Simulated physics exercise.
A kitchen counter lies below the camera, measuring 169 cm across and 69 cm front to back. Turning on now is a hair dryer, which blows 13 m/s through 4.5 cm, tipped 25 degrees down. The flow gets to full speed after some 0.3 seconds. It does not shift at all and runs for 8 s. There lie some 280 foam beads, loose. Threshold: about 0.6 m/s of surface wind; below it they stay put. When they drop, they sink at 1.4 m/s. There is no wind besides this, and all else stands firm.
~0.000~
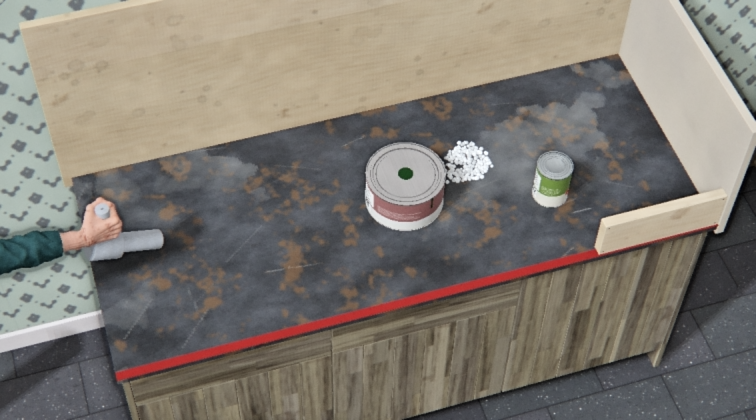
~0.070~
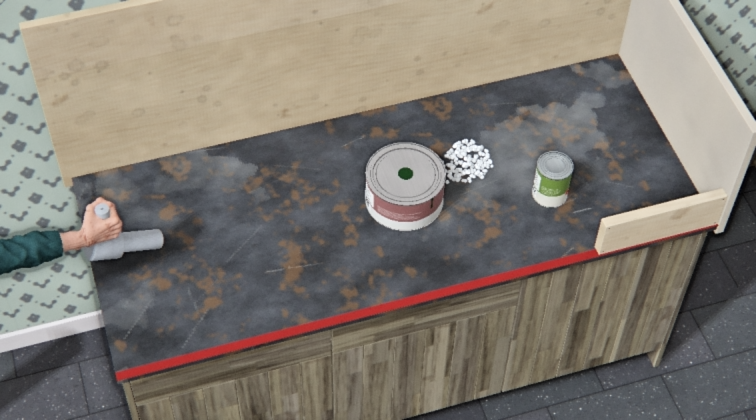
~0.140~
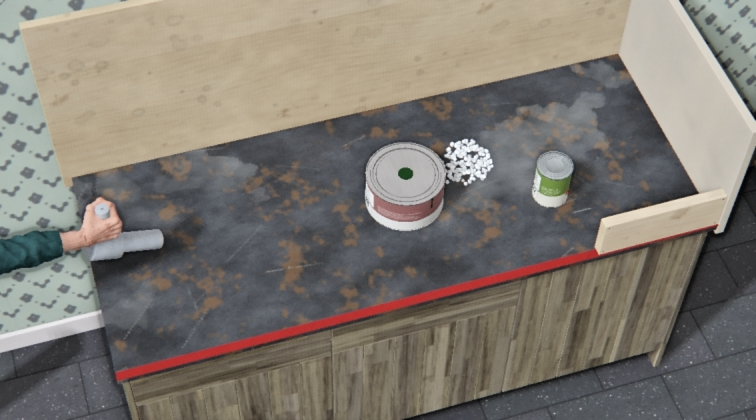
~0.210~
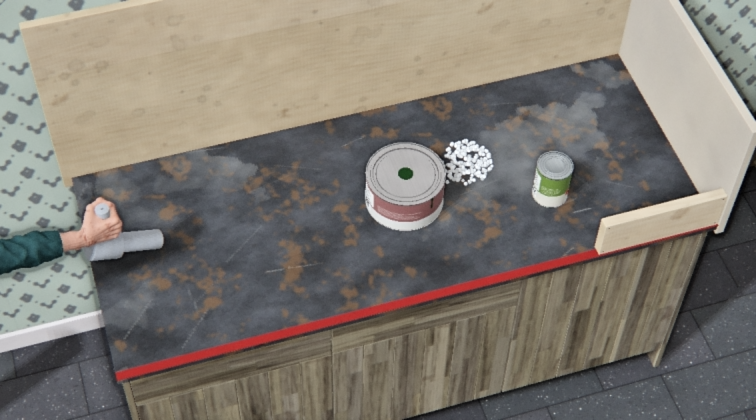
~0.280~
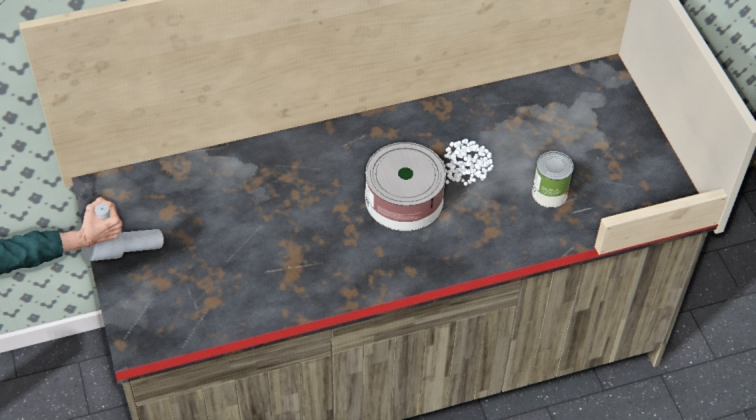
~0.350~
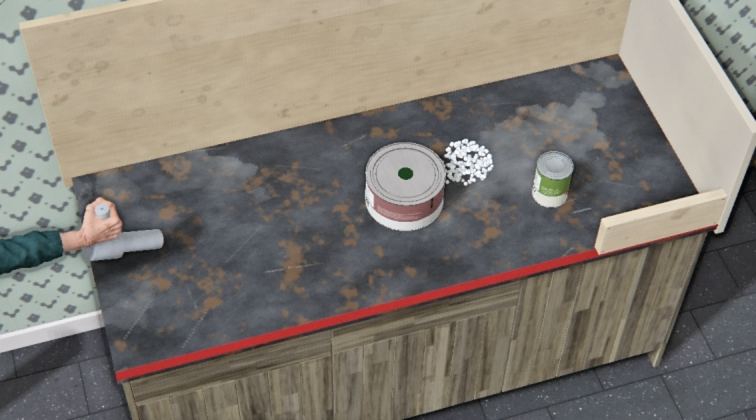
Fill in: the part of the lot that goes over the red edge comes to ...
A quarter or less.
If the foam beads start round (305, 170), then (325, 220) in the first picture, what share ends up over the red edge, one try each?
First try about 0 per cent, second about 80 per cent.
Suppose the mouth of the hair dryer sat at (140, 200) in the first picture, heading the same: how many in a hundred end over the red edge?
Result: Approx. 40 %.
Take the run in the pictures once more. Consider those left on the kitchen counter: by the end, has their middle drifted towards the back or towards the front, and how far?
To the near part, near enough 30 cm.
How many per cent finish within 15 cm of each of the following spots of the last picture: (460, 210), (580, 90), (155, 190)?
Taking the spots one by one, around 30 %, 0 % and 0 %.
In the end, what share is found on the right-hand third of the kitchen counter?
Roughly 70 in a hundred.
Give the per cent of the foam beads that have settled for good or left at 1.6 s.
It comes to some 2 per cent.
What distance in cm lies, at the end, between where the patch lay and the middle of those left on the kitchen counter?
The middle ends up about 65 cm from the start.
After 1.6 s, 98 % are on the move or not yet settled, 0 % are over the red edge; the middle of those still in play is near (481, 165).
After 2.6 s, 88 % are on the move or not yet settled, 0 % are over the red edge; the middle of those still in play is near (514, 158).
After 4.4 s, 79 % are on the move or not yet settled, 0 % are over the red edge; the middle of those still in play is near (654, 162).
After 8.0 s, at the end, 0 % are over the red edge; the middle of those still in play is near (691, 202).
